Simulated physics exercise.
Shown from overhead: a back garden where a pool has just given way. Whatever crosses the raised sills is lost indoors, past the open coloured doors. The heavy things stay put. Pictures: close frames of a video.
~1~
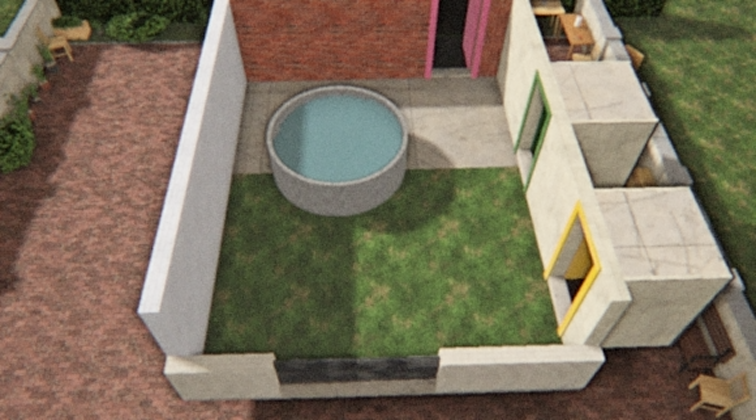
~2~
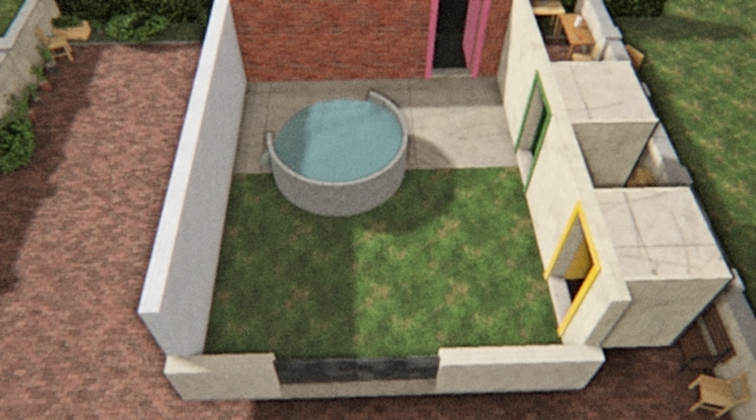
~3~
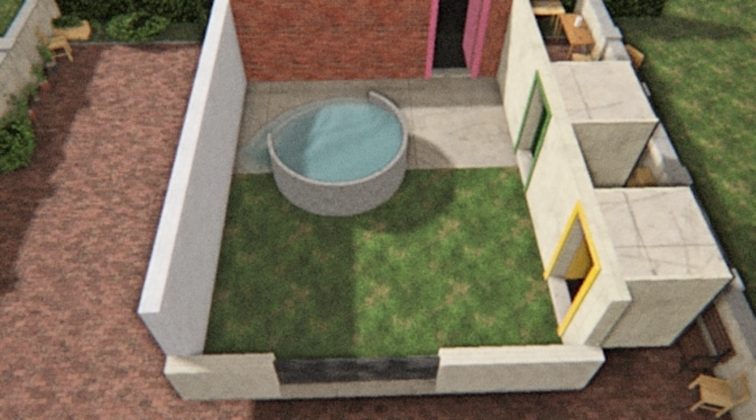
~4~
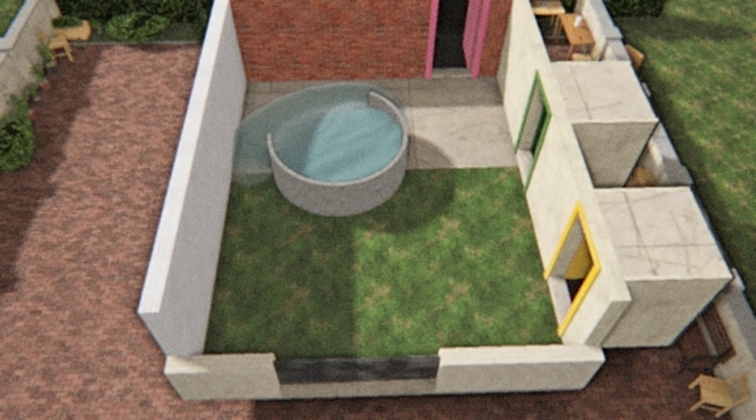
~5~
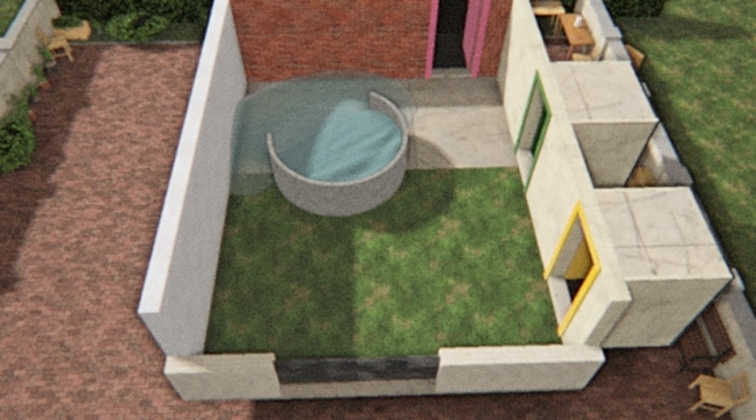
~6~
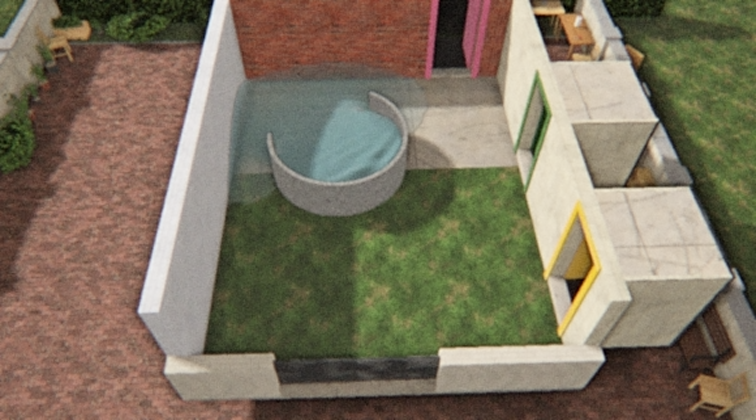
Water pours out through a gap in the round pool's far side and spreads across the paving.
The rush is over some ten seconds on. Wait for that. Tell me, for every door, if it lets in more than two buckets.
Result: Pink door: Tops two buckets, green door: Never tops two buckets, yellow door: Never tops two buckets.
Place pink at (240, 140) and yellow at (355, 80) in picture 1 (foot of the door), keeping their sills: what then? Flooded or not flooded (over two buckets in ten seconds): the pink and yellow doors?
As I read it, the pink door overshoots, and the yellow door overshoots.
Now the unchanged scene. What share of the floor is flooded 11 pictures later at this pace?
Estimate: Some 40 in a hundred.
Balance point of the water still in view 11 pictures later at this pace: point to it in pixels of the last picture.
I'd say near (316, 126).
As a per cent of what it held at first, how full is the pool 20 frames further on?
I'd put it near 30 per cent.
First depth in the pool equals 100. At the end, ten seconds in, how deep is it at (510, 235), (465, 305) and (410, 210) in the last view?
The three come to some 10, 12 and 10 per cent respectively.
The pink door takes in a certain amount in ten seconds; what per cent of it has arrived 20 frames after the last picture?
Roughly 5 %.
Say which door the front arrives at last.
Going by the pictures, I'd say the yellow door.
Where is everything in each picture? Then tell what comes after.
Still water in the pool at (338, 135), in the first frame.
The front is at (268, 168), out from the gap on the pool's far side, in the second frame.
The front is at (244, 164), out from the gap on the pool's far side, in the third frame.
The front is at (397, 103), out from the gap on the pool's far side, in the fourth frame.
The front is at (401, 86), out from the gap on the pool's far side, in the fifth frame.
The front is at (412, 79), out from the gap on the pool's far side, in the sixth frame.
A moment on, water covers 25 % of the floor; the pink door wet at the sill, nothing in, the green door not reached, the yellow door not reached.
Next, water covers 40 % of the floor; the pink door wet at the sill, nothing in, the green door not reached, the yellow door not reached.
Then, water covers 55 % of the floor; the pink door under two buckets in, the green door wet at the sill, nothing in, the yellow door not reached.
Later, water covers 95 % of the floor; the pink door over two buckets in, the green door wet at the sill, nothing in, the yellow door wet at the sill, nothing in.
In the end, water covers 100 % of the floor; the pink door far over two buckets in, the green door wet at the sill, nothing in, the yellow door wet at the sill, nothing in.
